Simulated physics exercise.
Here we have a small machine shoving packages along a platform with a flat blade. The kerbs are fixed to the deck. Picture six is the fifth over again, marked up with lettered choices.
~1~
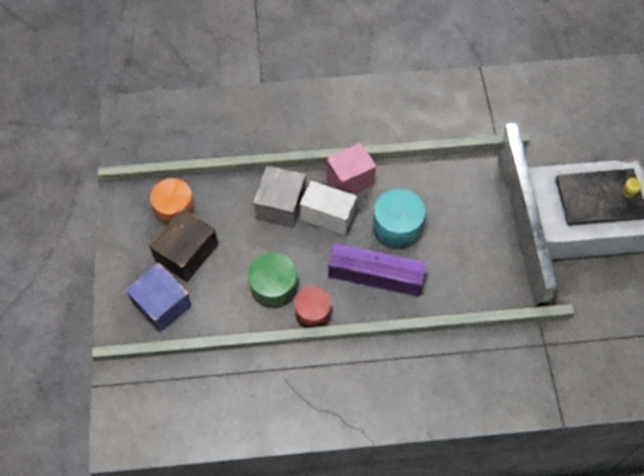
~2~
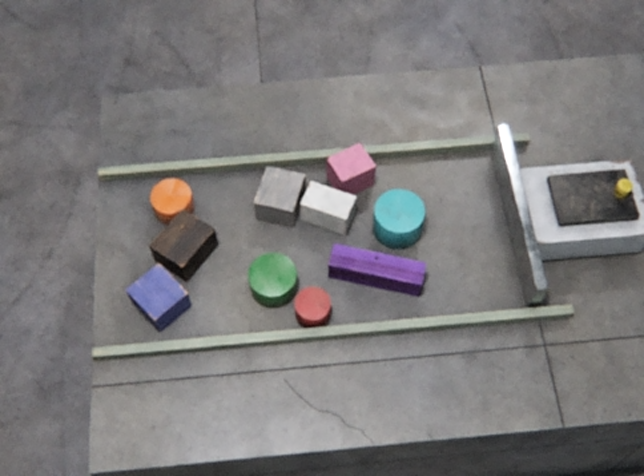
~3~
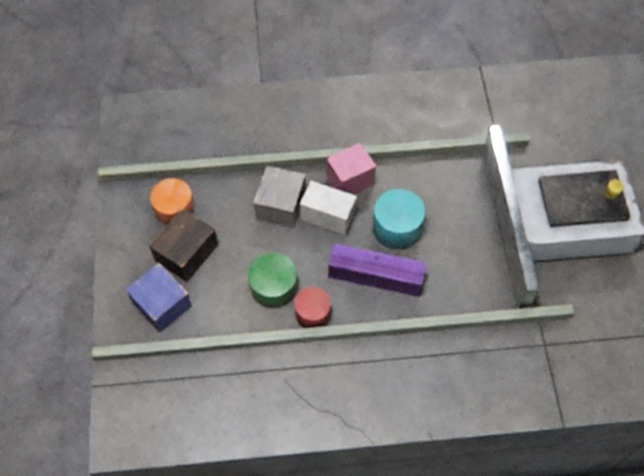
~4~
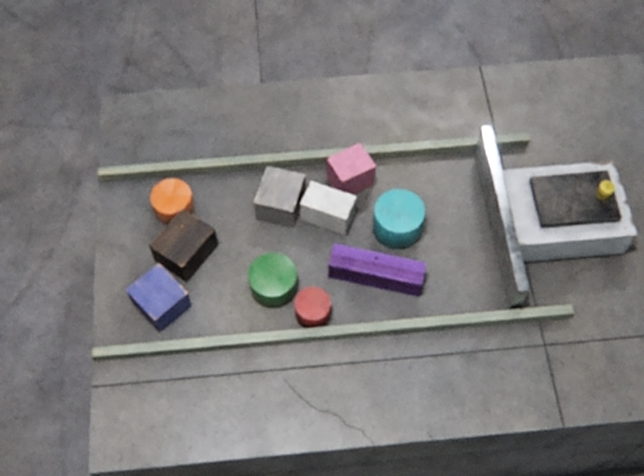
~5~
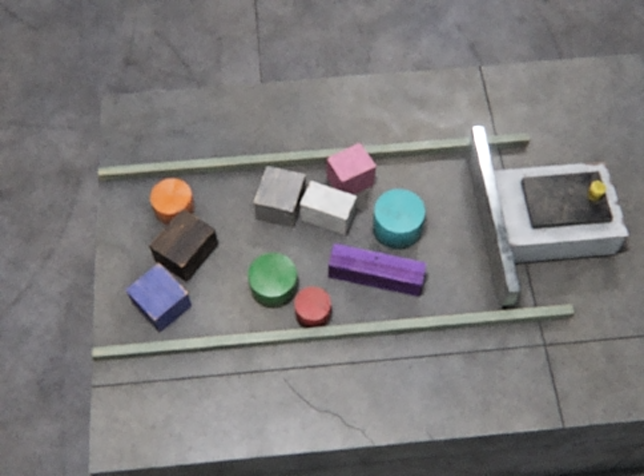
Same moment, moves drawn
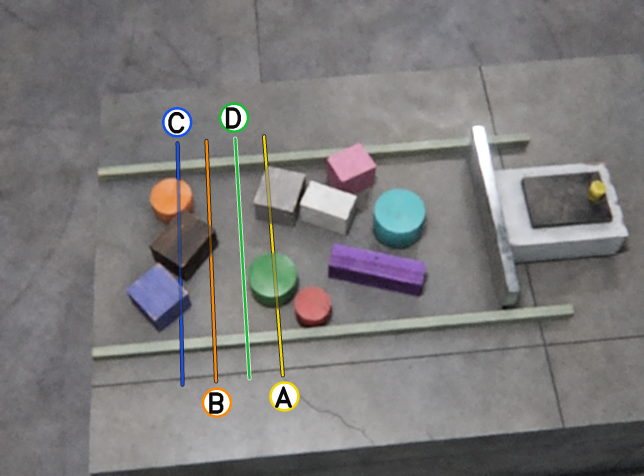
A small white machine with a flat blade slid slowly left along a gray platform, a short way toward a scattering of colorful blocks and round pieces, which all stayed still and untouched.
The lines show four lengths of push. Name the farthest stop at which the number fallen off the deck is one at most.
At B, and not beyond.
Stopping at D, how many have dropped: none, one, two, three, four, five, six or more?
By then, none.
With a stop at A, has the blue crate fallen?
No.
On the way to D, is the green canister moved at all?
Yes.
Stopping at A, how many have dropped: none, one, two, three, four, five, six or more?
By then, none.
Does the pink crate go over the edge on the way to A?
By then, no.
On the marked copy, A at (273, 247); B at (211, 252); C at (180, 255); D at (242, 250).
Following B. Soon after the start, robot (460, 208); grey crate (273, 196); purple stick (344, 271).
Later, robot (357, 217); black crate (178, 246); grey crate (221, 180).
In the end, robot (277, 223); orange canister (104, 209); black crate (104, 250); none fallen.
As for the rest, A is within the limit but short; C drops three; D is within the limit but short.
